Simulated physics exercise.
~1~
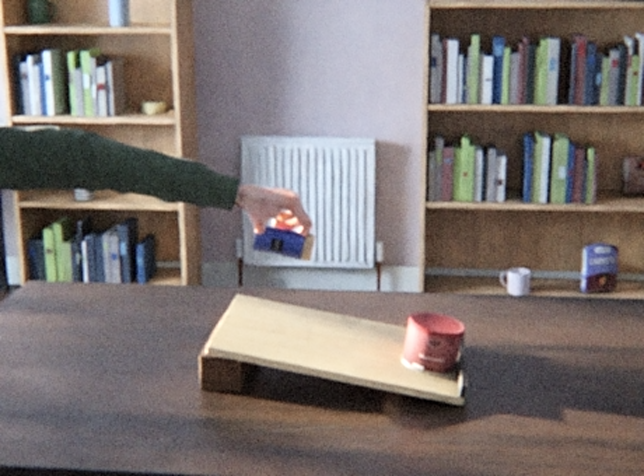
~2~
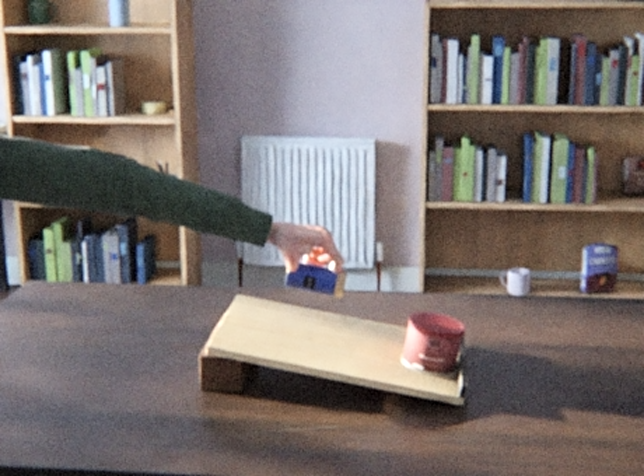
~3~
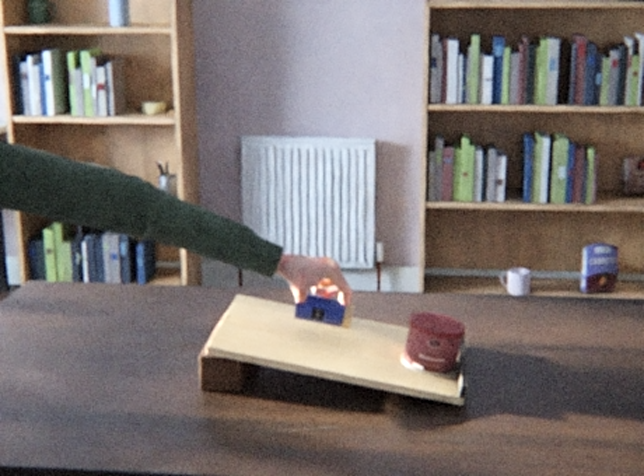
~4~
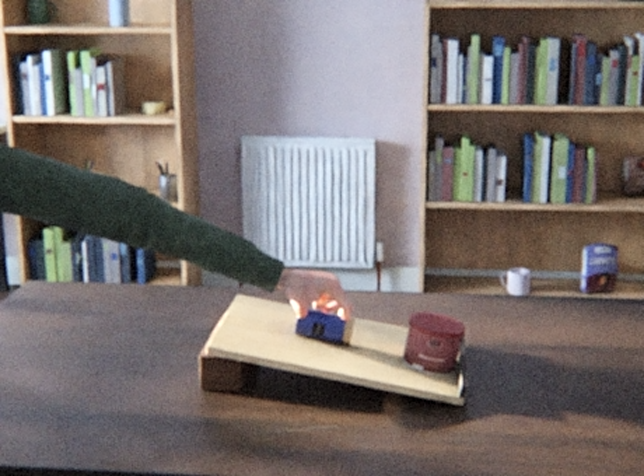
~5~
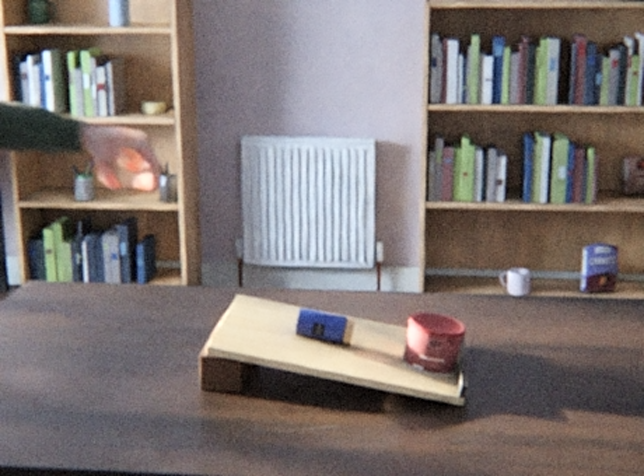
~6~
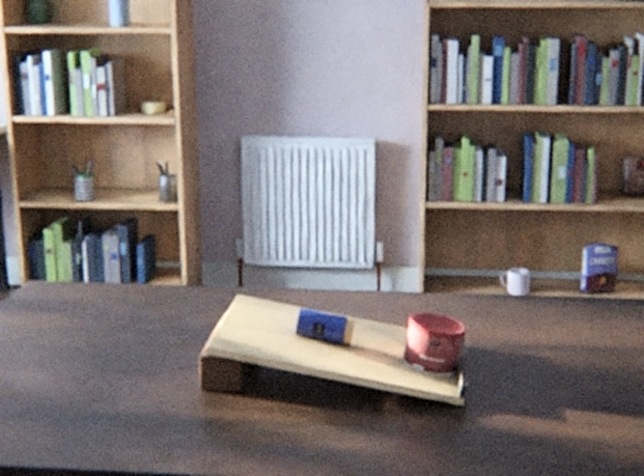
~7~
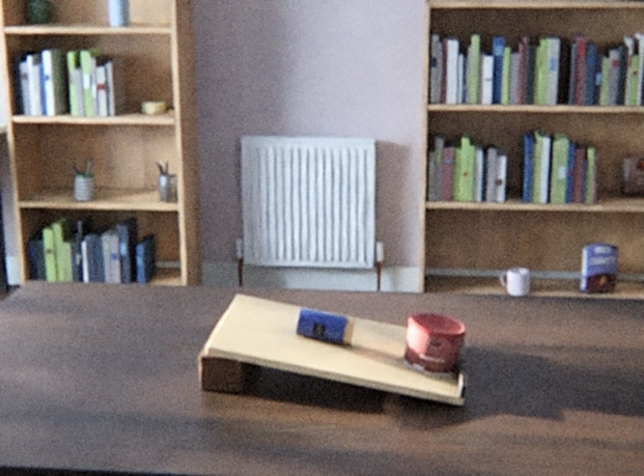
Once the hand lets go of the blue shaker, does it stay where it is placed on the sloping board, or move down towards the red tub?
The blue shaker stays where it is placed, lying still on its side on the sloping board after the hand withdraws.
